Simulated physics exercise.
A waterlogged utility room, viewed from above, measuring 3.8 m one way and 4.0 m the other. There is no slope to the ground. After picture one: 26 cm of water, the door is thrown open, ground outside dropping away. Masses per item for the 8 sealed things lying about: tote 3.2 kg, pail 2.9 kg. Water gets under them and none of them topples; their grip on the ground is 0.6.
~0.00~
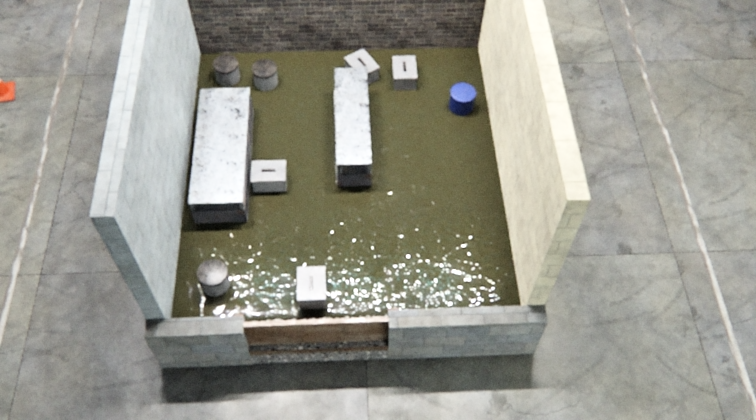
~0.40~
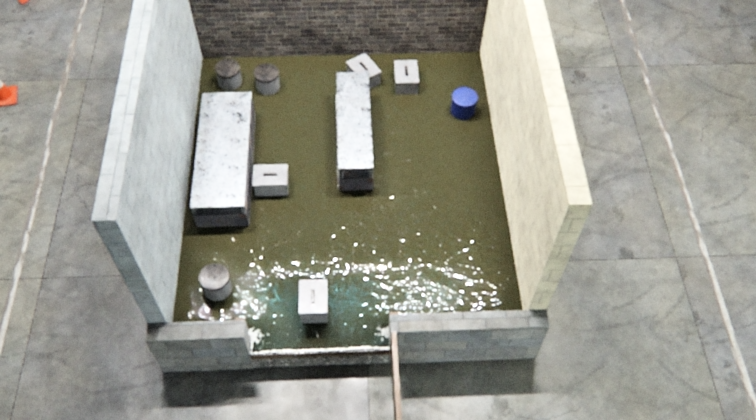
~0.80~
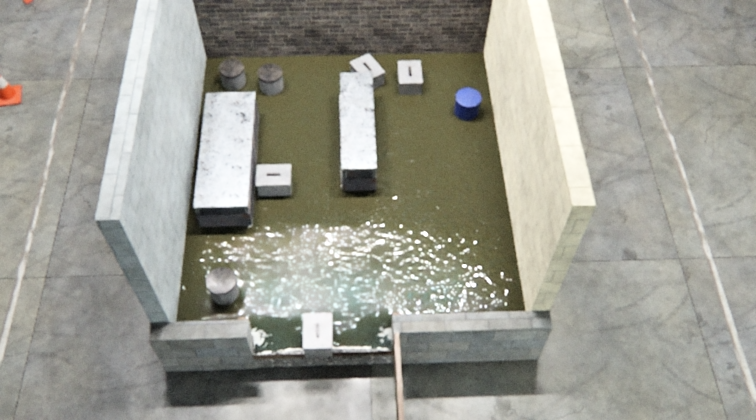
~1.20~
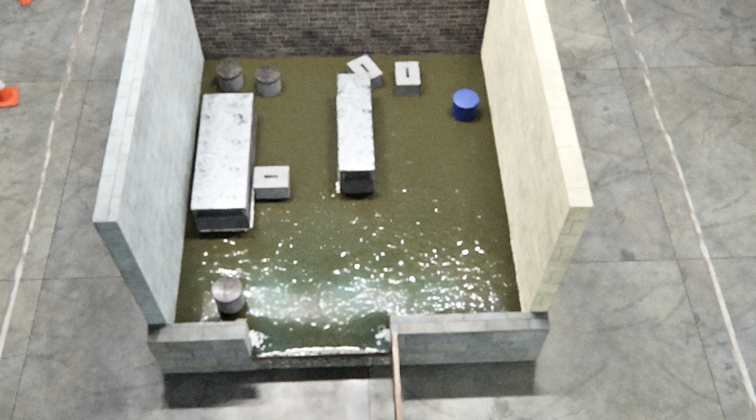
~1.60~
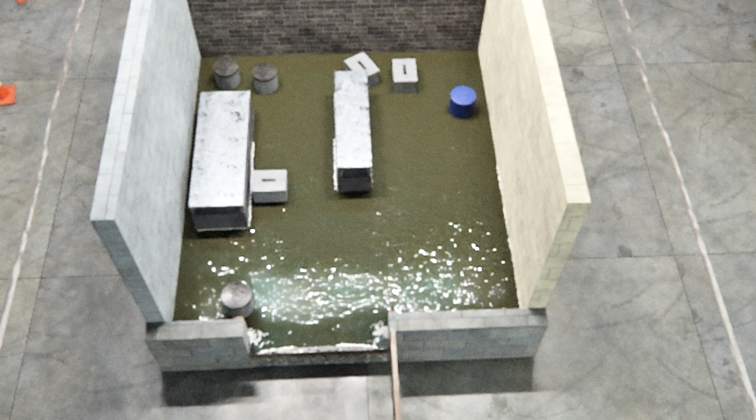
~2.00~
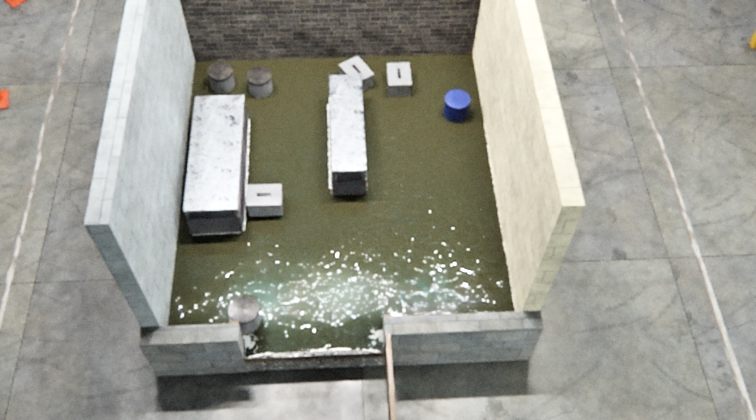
The clip shows a flooded, walled room from above as the brown door at the front swings open; a pale block slides into the doorway and out of view, then a grey drum drifts right toward the opening.
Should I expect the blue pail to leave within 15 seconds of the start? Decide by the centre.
The blue pail is still inside.
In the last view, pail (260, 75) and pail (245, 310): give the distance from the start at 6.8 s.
So the first one has shifted 80 cm and the other is gone out.
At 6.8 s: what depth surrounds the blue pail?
Roughly 16 cm deep.
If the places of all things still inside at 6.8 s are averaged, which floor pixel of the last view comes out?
Roughly at (345, 127).
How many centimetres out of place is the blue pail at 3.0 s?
I'd guess some 10 cm by then.
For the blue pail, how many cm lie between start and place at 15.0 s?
150 cm.
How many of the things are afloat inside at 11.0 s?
5.
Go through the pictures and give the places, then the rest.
The first picture shows the blue pail at (463, 92), afloat; 26 cm deep round most things; 0 of 8 have shifted.
The second picture shows the blue pail at (465, 97) floats; about 3450 L in view; 1 of 8 have shifted.
The third picture shows the blue pail at (468, 97) floats; 26 cm deep round most things; 2 of 8 have shifted.
The fourth picture shows the blue pail at (466, 99), afloat; 26 cm deep round most things; 2 of 8 have shifted.
The fifth picture shows the blue pail at (463, 95) floats; 26 cm deep round most things; 3 of 8 have shifted.
The sixth picture shows the blue pail at (458, 99) floats; 26 cm deep round most things; 3 of 8 have shifted.
After 3.0 s the blue pail is near (458, 110), 0.1 m from its start, afloat; 2 of 8 are out; 6 afloat.
After 6.8 s the blue pail is near (460, 144), 0.6 m from its start, afloat; 3 of 8 are out; 5 afloat.
After 11.0 s the blue pail is near (461, 174), 1.1 m from its start, afloat; 3 of 8 are out; 5 afloat.
After 15.0 s the blue pail is near (457, 207), 1.5 m from its start, afloat; 3 of 8 are out; 5 afloat.
